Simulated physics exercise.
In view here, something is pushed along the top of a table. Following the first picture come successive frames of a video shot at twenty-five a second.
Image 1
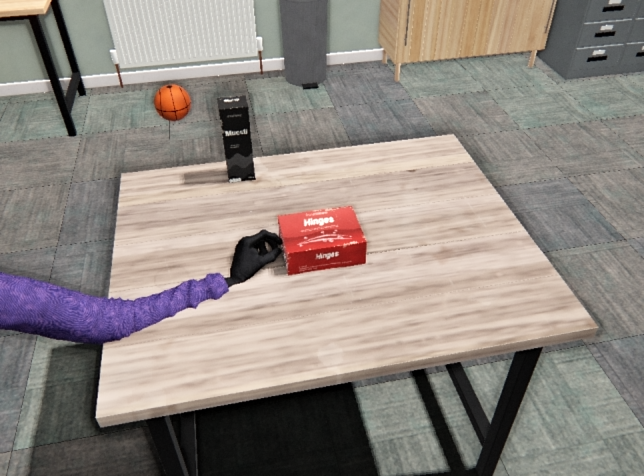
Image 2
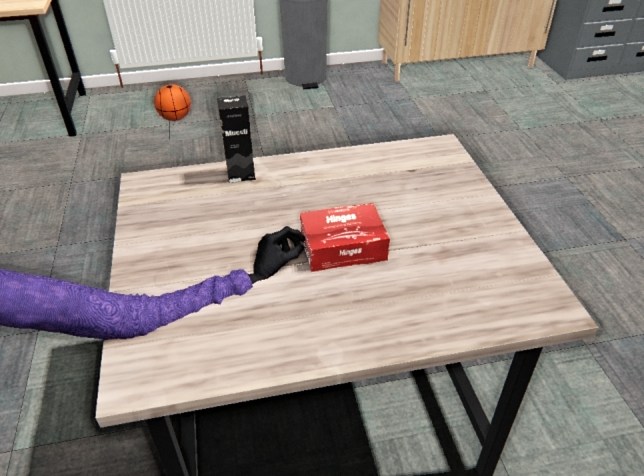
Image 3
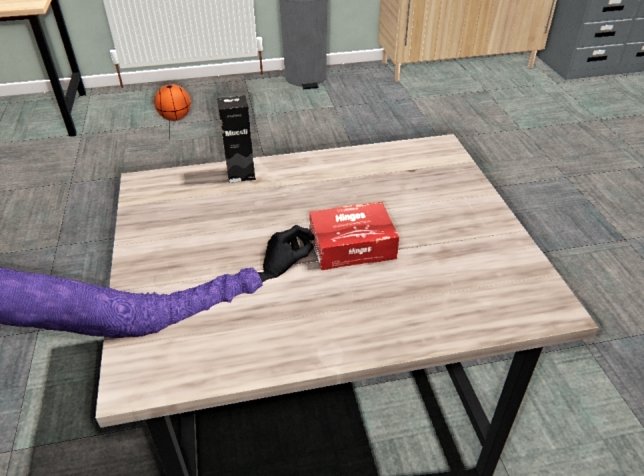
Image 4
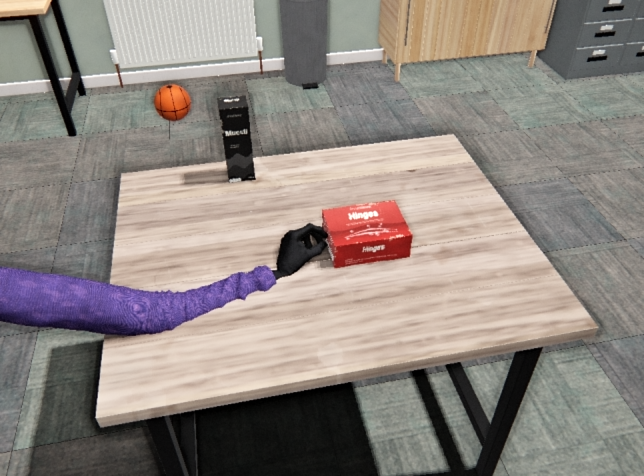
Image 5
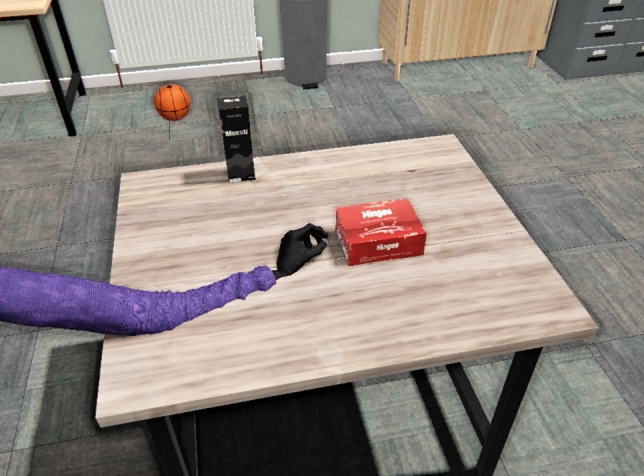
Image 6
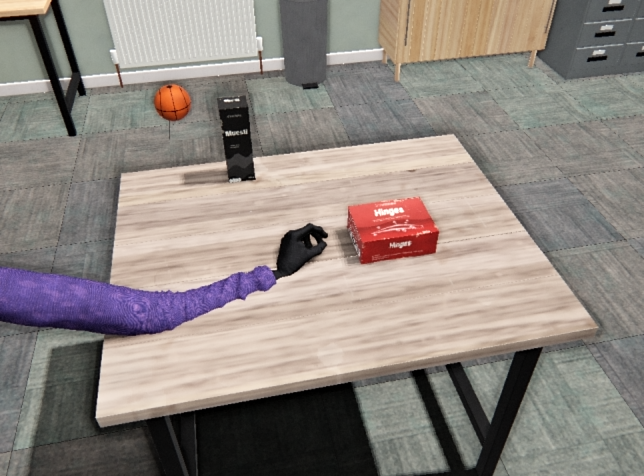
A purple-sleeved arm with a black hand pushing a red box rightward across a wooden table, the box sliding clear of the hand.
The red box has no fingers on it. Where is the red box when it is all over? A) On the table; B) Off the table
A.
Then, 0.10 s after the last picture, red box slid about its own width near (414, 226).
Then, 0.20 s after the last picture, red box slid about its own width near (426, 225).
At rest, moved from the start, red box. Seen from the same camera at the end, red box near (428, 224).
